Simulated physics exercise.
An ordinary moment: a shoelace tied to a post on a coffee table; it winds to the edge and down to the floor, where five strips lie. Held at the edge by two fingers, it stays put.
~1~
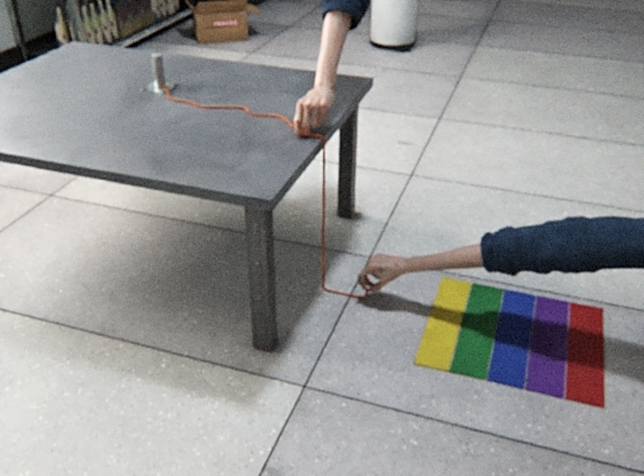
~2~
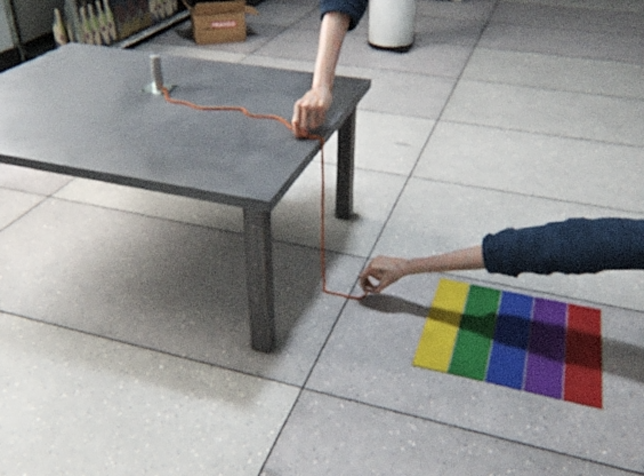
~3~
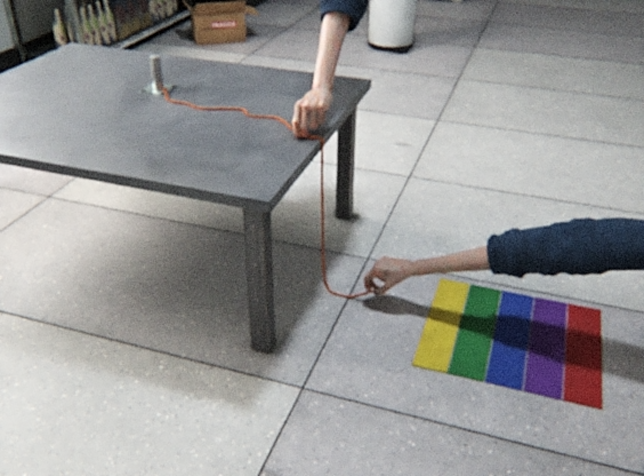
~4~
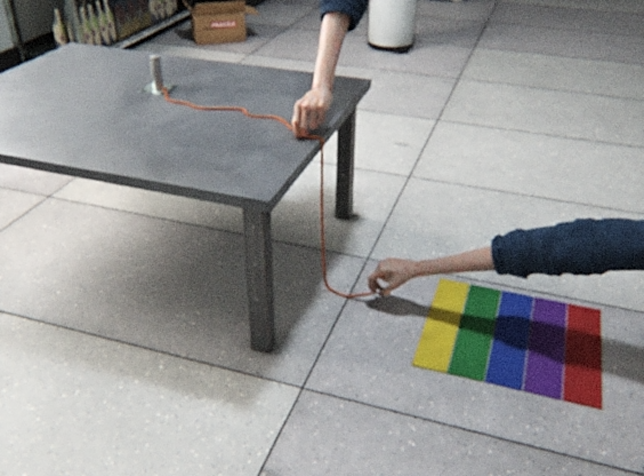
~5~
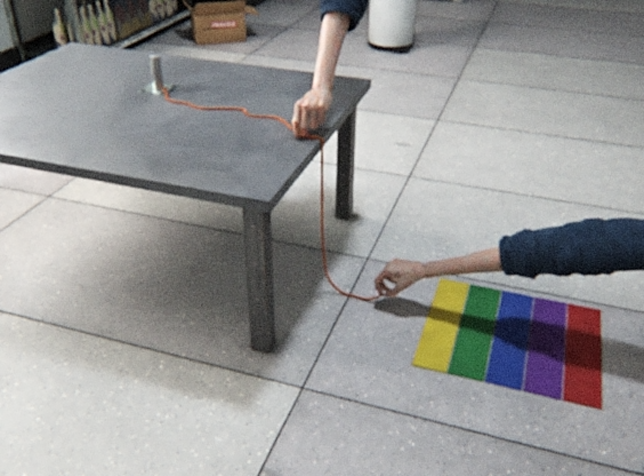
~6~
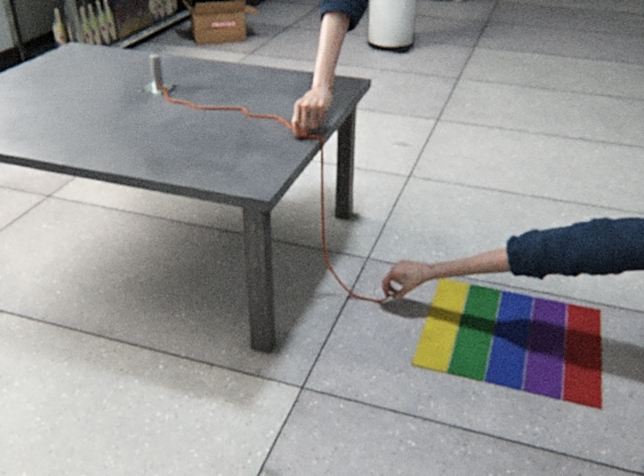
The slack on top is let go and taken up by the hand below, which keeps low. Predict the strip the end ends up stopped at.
The end ends up at the blue strip.
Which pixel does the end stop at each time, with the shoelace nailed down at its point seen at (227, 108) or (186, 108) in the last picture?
First (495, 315), then (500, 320).
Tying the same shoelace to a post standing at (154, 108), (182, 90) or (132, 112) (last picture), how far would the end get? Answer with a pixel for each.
In pixels, the answers are (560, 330), (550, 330) and (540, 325).
Early on, end near (446, 306); over yellow.
Midway, end near (491, 315); over green.
At the end of the slack, end near (518, 321); over blue. It gets as far as the blue strip.
